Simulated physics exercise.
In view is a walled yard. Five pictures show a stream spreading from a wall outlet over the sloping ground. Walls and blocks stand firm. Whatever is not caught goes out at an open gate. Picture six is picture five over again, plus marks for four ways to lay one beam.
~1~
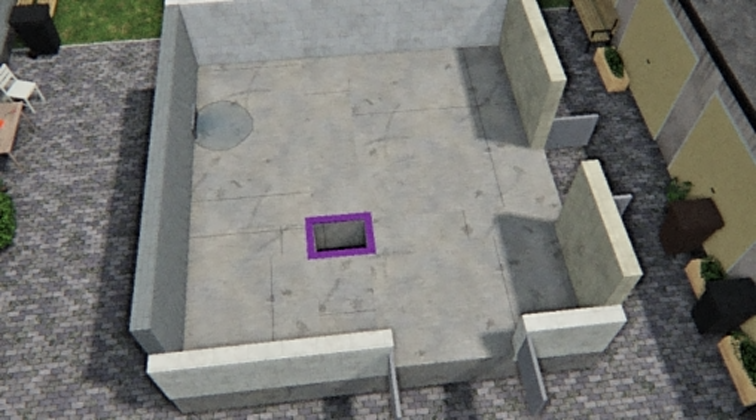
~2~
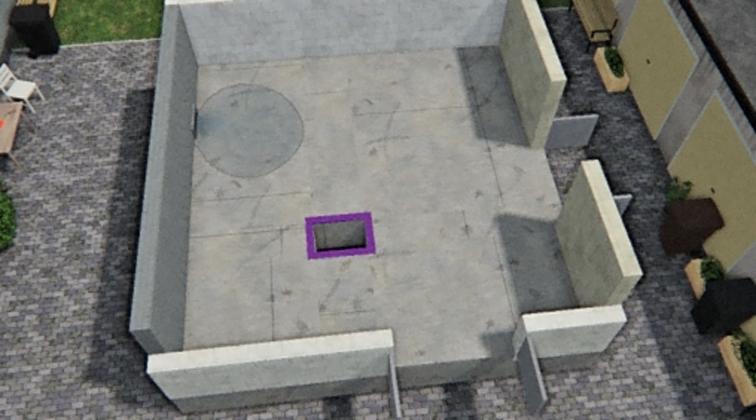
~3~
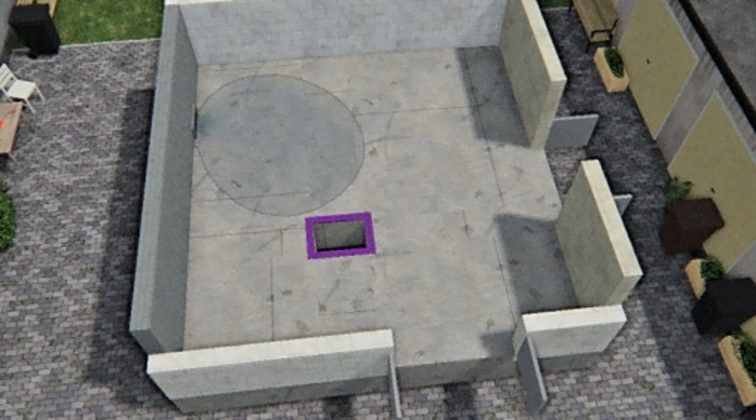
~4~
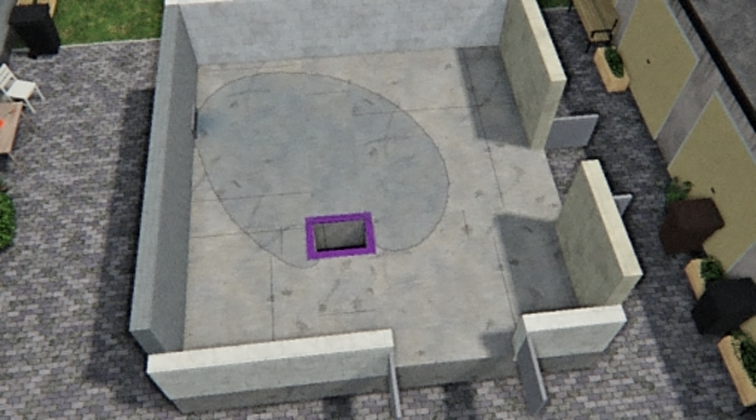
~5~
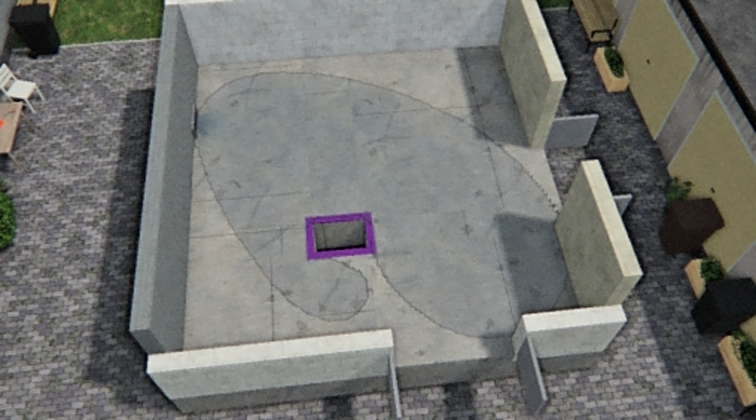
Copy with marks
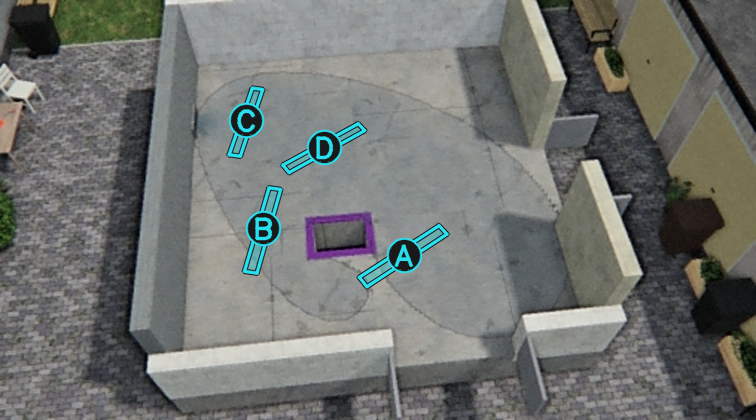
Walled yard with a thin sheet of water spreading from the left wall across the concrete, reaching and passing a purple-edged gully.
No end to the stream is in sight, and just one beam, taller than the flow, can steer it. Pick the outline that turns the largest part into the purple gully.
Place A.
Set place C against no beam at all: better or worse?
Place C is worse.
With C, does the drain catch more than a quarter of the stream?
No.
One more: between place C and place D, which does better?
That is place D.
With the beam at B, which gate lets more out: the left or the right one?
The left one.
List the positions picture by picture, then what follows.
In the first frame, outfall at (194, 122); purple gully at (340, 235); open gate at (451, 346); open gate at (542, 186); front seen at (236, 143), 2 % of the ground wet; purple gully still dry.
In the second frame, front seen at (288, 155), 8 % of the ground wet; purple gully still dry.
In the third frame, front seen at (352, 169), 18 % of the ground wet; purple gully still dry.
In the fourth frame, front seen at (420, 240), 32 % of the ground wet; purple gully taking water.
In the fifth frame, front seen at (565, 260), 52 % of the ground wet; purple gully taking water.
On the marked copy, A from (363, 281) to (442, 229); B from (250, 272) to (274, 188); C from (234, 155) to (257, 88); D from (285, 168) to (361, 127).
Choosing A, about 32 % of the stream goes into the purple gully, about 67 % out by the gates.
Choosing B, about 22 % of the stream goes into the purple gully, about 78 % out by the gates.
Choosing C, about 12 % of the stream goes into the purple gully, about 87 % out by the gates.
Choosing D, about 20 % of the stream goes into the purple gully, about 79 % out by the gates.
